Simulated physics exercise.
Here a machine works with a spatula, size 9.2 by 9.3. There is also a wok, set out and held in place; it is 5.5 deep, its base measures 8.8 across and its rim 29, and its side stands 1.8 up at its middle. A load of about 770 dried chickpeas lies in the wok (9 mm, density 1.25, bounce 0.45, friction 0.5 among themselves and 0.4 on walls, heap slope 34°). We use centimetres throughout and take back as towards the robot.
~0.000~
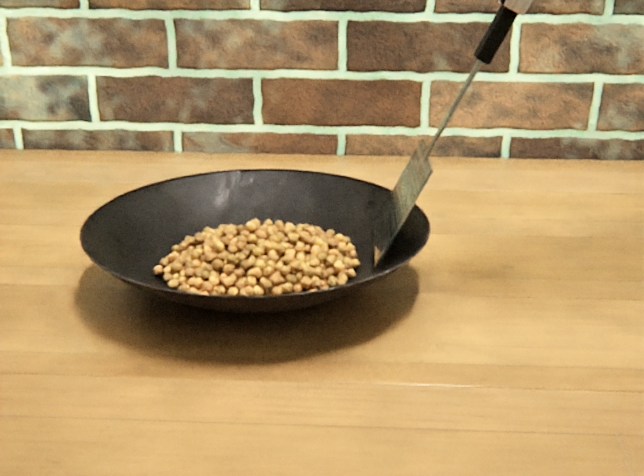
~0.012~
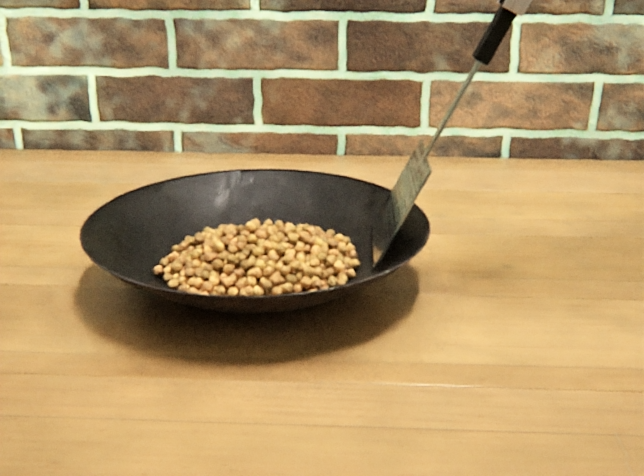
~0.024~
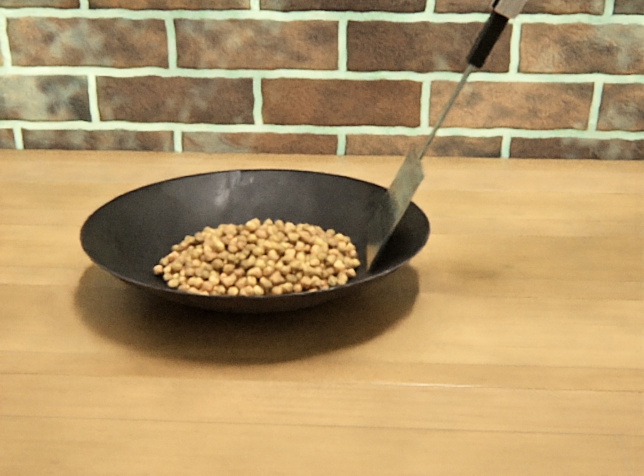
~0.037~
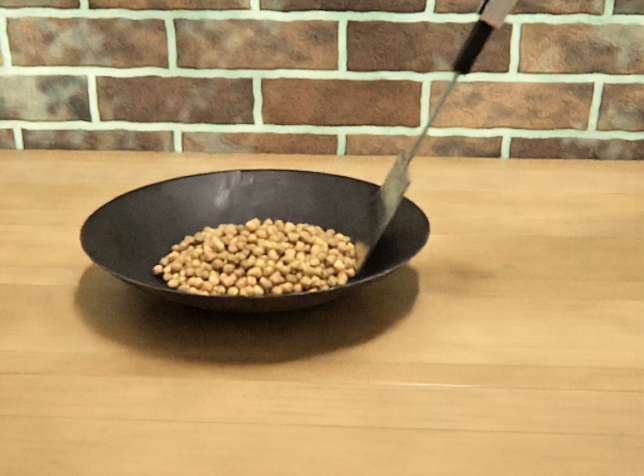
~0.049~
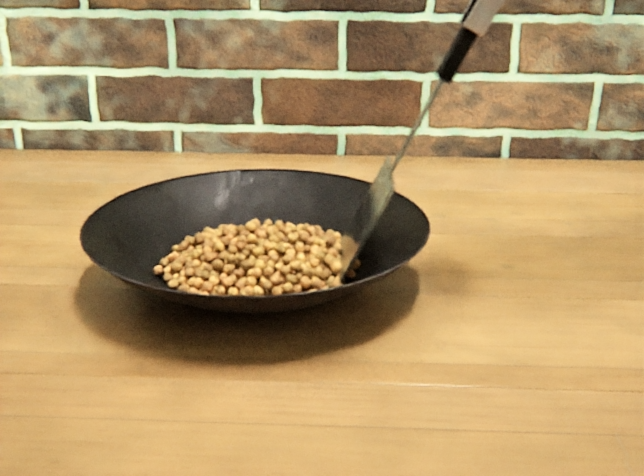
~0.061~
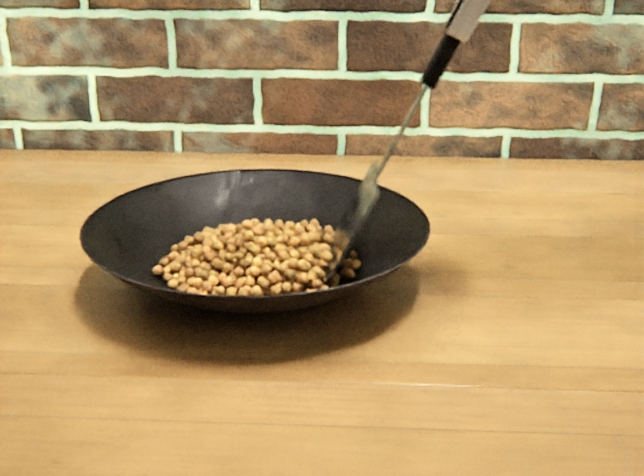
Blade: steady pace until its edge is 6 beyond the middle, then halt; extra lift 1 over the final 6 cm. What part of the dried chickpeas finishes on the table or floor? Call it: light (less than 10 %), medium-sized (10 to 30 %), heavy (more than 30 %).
It comes out medium-sized.
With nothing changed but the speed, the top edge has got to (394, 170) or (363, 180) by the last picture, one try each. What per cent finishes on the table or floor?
First try about 0 %, second try about 35 %.
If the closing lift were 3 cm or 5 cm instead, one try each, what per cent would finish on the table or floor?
Estimates, in order: 15 % then 15 %.
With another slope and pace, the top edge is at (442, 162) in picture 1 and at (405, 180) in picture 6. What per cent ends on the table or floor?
Around 5 per cent finishes there.
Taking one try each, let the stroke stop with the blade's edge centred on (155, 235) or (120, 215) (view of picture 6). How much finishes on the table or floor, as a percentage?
About 45 and 50 per cent.
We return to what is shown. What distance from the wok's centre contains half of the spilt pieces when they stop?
Roughly 24 centimetres.
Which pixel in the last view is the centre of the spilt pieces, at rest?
My best guess is near (11, 267).
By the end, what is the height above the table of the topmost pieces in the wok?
Close to 6.5 centimetres high.
By 0.10 s, sloping 64°, highest piece 9 above the table; 772 in the wok.
By 0.14 s, sloping 64°, highest piece 12 above the table; 770 in the wok, 2 on the blade or in flight.
By 0.36 s, sloping 64°, highest piece 7 above the table; 647 in the wok, 95 on the table or floor, 30 on the blade or in flight.
By 1.41 s, sloping 64°, highest piece 6 above the table; 643 in the wok, 129 on the table or floor.
Final count, 643 in the wok, 129 on the table or floor. That is 17 % on the table or floor.
